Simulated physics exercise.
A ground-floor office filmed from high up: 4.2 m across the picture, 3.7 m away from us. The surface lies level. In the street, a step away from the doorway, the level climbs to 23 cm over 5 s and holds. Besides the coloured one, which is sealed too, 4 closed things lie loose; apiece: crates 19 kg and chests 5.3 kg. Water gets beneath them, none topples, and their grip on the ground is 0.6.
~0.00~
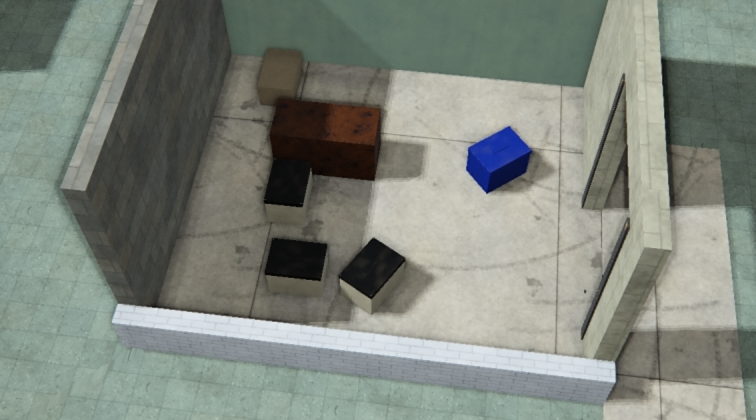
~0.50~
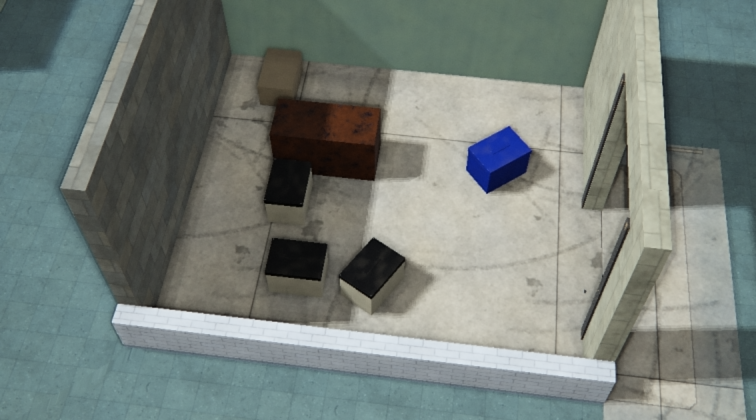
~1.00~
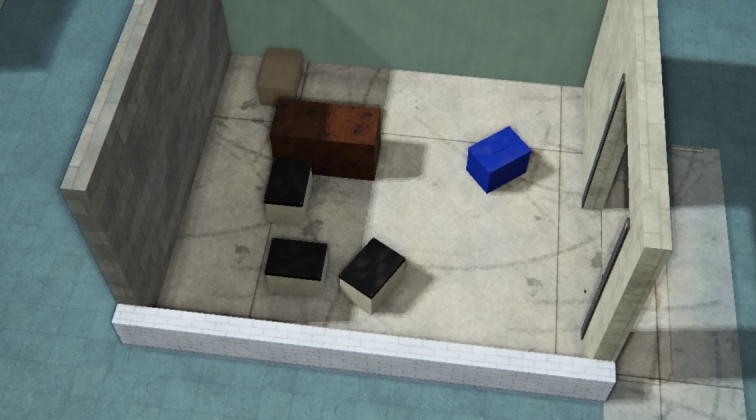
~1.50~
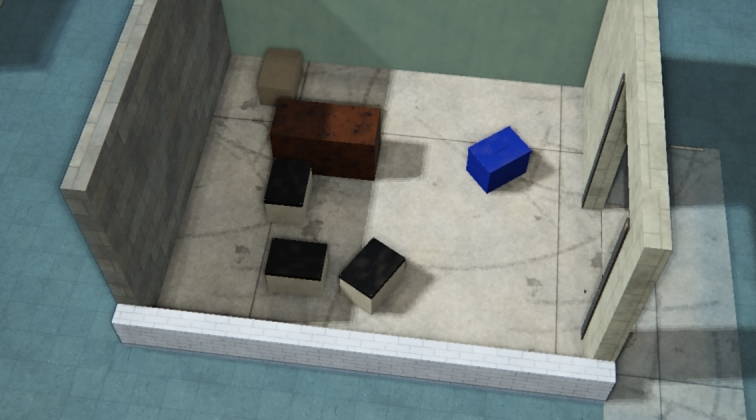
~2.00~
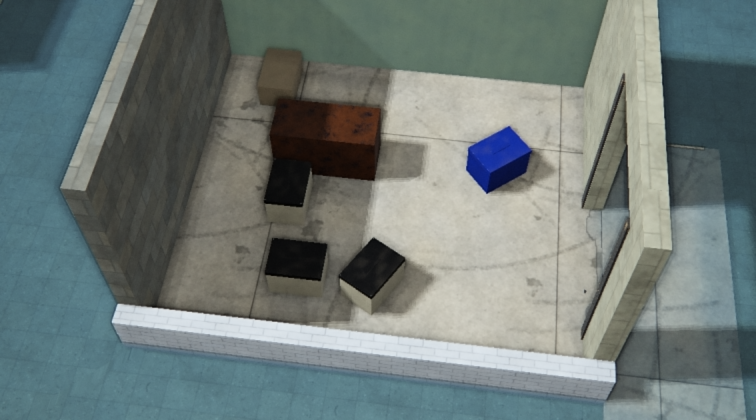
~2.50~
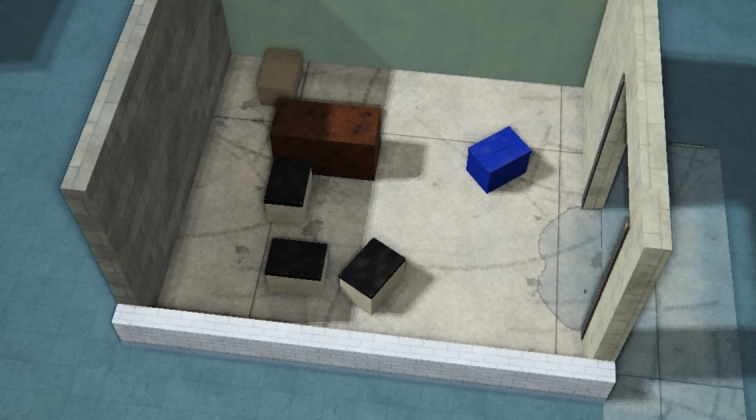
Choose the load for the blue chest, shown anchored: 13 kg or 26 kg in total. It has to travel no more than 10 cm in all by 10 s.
Verdict: Only the larger load is enough.
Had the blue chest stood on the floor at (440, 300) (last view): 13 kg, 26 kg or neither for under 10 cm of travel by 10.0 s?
Neither holds.
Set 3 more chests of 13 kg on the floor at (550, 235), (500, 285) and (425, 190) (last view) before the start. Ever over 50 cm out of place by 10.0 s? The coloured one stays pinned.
In that order: More, past it, more.
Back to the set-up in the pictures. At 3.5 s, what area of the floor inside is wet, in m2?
Some 2.0 m2.
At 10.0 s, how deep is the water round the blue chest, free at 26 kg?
About 6 cm.
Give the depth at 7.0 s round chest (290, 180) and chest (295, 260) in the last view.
About 12 and 12 cm.
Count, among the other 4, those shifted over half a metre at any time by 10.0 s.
4 of them.
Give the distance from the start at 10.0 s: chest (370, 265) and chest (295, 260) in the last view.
In that order: 140 cm, 120 cm.
After 3.5 s the blue chest would be 0 cm from its start with 13 kg and 0 cm from its start with 26 kg; 0 cm of water round it then.
After 4.5 s the blue chest would be 0 cm from its start with 13 kg and 0 cm from its start with 26 kg; 3 cm of water round it then.
After 7.0 s the blue chest would be 24 cm from its start with 13 kg and 0 cm from its start with 26 kg; 4 cm of water round it then.
After 10.0 s the blue chest would be 35 cm from its start with 13 kg and 0 cm from its start with 26 kg; 6 cm of water round it then.
